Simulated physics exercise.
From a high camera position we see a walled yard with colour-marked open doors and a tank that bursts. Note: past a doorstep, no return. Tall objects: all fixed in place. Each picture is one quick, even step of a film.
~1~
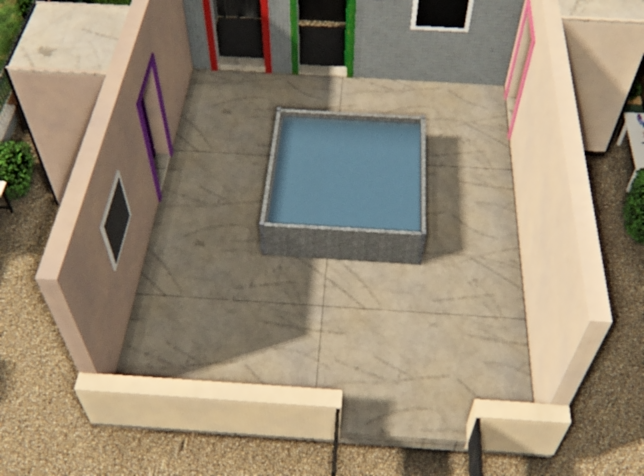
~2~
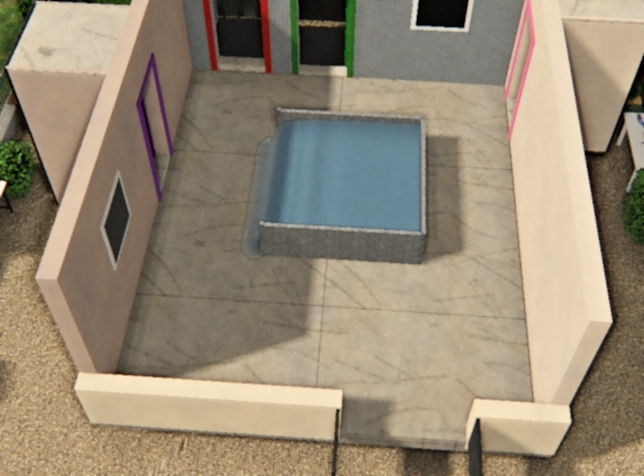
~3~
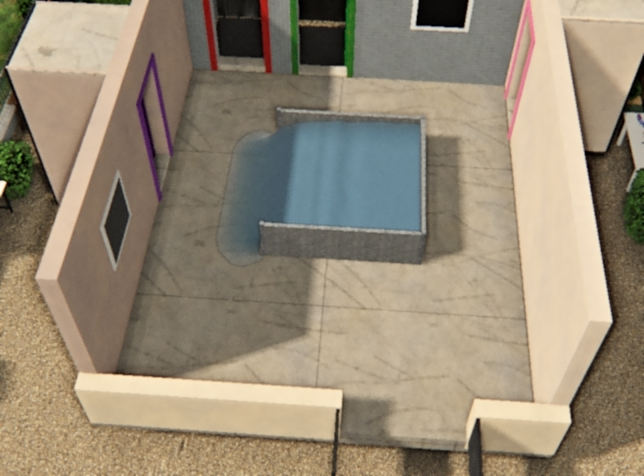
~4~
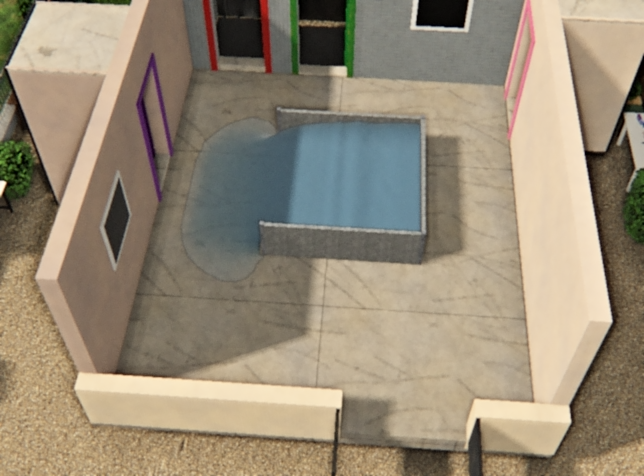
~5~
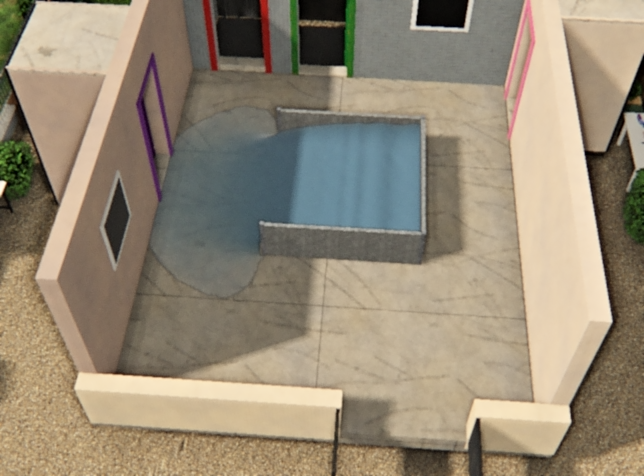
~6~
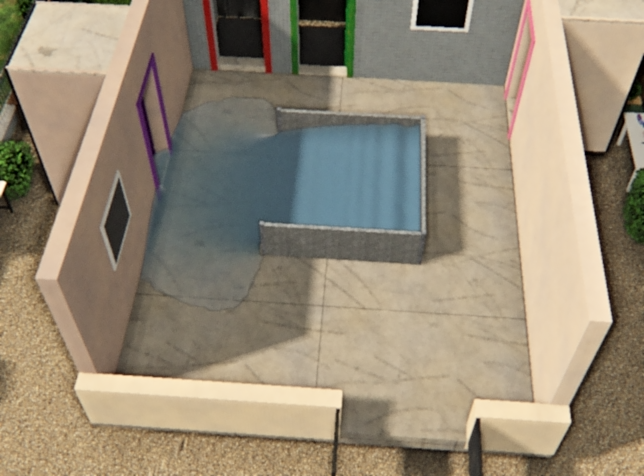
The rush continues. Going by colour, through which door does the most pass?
Through the purple door.
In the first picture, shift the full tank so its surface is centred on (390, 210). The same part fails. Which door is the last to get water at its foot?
It would be the pink-painted one.
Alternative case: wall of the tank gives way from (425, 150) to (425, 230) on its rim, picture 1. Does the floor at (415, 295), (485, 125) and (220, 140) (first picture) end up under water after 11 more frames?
Point by point, in the order asked: Bare, waterlogged, bare.
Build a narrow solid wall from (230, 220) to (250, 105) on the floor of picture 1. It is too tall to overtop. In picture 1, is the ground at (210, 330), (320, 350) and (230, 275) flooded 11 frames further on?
Log: Point 1 inundated, point 2 unwetted, point 3 inundated.
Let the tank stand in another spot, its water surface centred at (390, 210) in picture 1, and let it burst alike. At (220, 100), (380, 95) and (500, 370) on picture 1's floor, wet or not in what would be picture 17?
In the order given: Wetted, not reached and not reached.
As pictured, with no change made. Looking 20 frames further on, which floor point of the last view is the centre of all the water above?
The spot I would choose is (254, 208).
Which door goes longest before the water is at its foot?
It's the one in pink.
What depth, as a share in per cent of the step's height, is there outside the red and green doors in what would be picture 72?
Roughly 40 % and 160 %, respectively.
A moment on, water covers 25 % of the floor; green door not reached, red door not reached, purple door a lot in, pink door not reached.
Next, water covers 30 % of the floor; green door not reached, red door a trickle in, purple door a lot in, pink door not reached.
Then, water covers 55 % of the floor; green door wet at the sill, nothing in, red door some in, purple door a lot in, pink door not reached.
Later, water covers 90 % of the floor; green door some in, red door a lot in, purple door a lot in, pink door some in.
In the end, water covers 100 % of the floor; green door some in, red door a lot in, purple door a lot in, pink door a lot in; the purple door has let in the most.
